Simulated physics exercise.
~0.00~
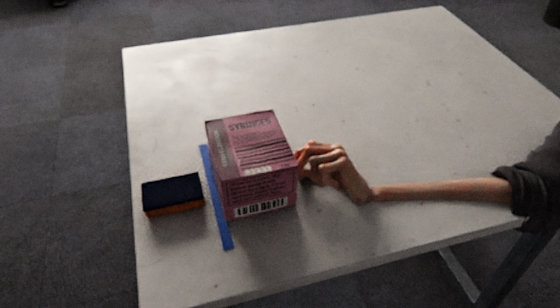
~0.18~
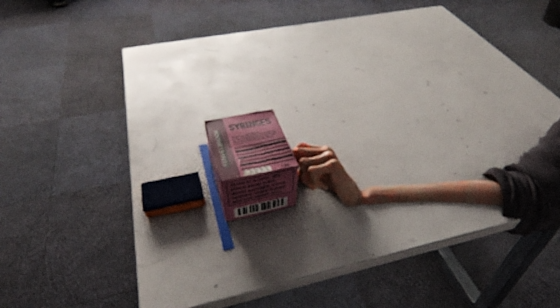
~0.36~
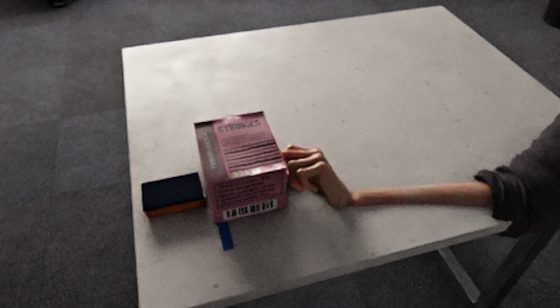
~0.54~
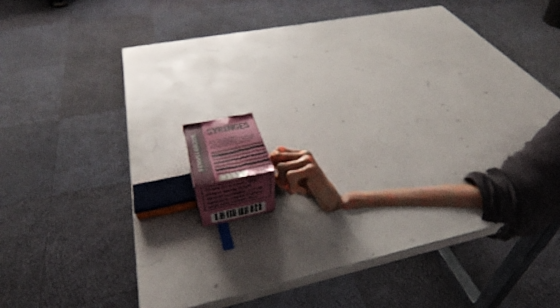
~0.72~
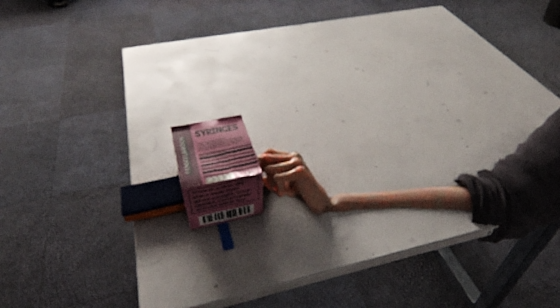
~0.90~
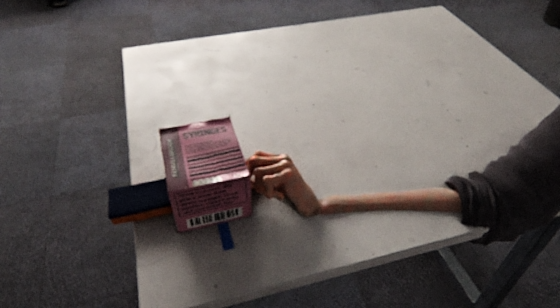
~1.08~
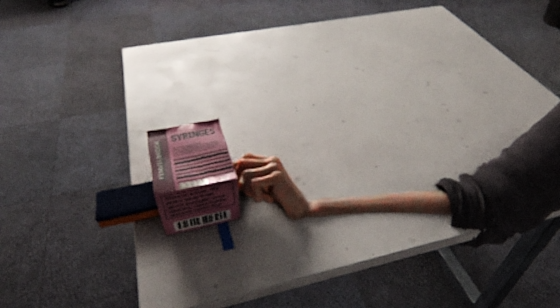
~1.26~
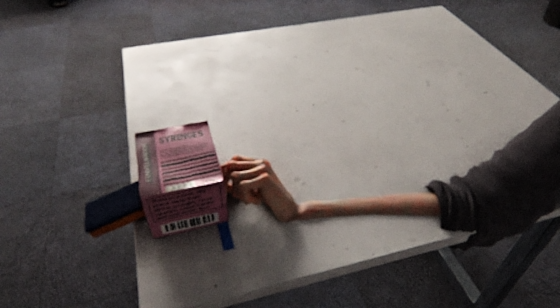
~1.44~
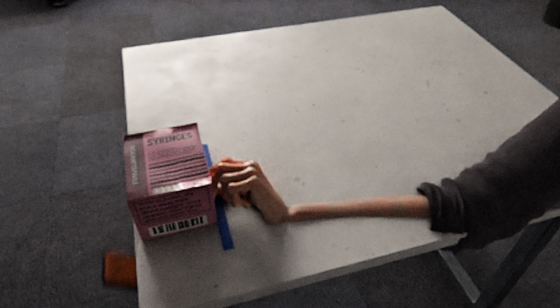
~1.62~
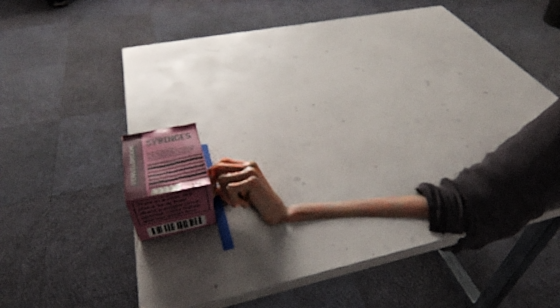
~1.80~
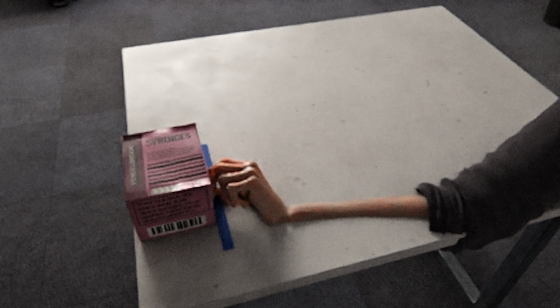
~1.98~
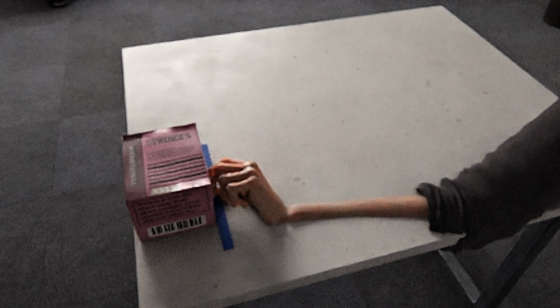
A pink box slid slowly left across a pale table, pushed by a hand over a strip of blue tape and into a dark-topped orange sponge, which tipped off the edge and dropped out of sight while the box stopped at the table's end.
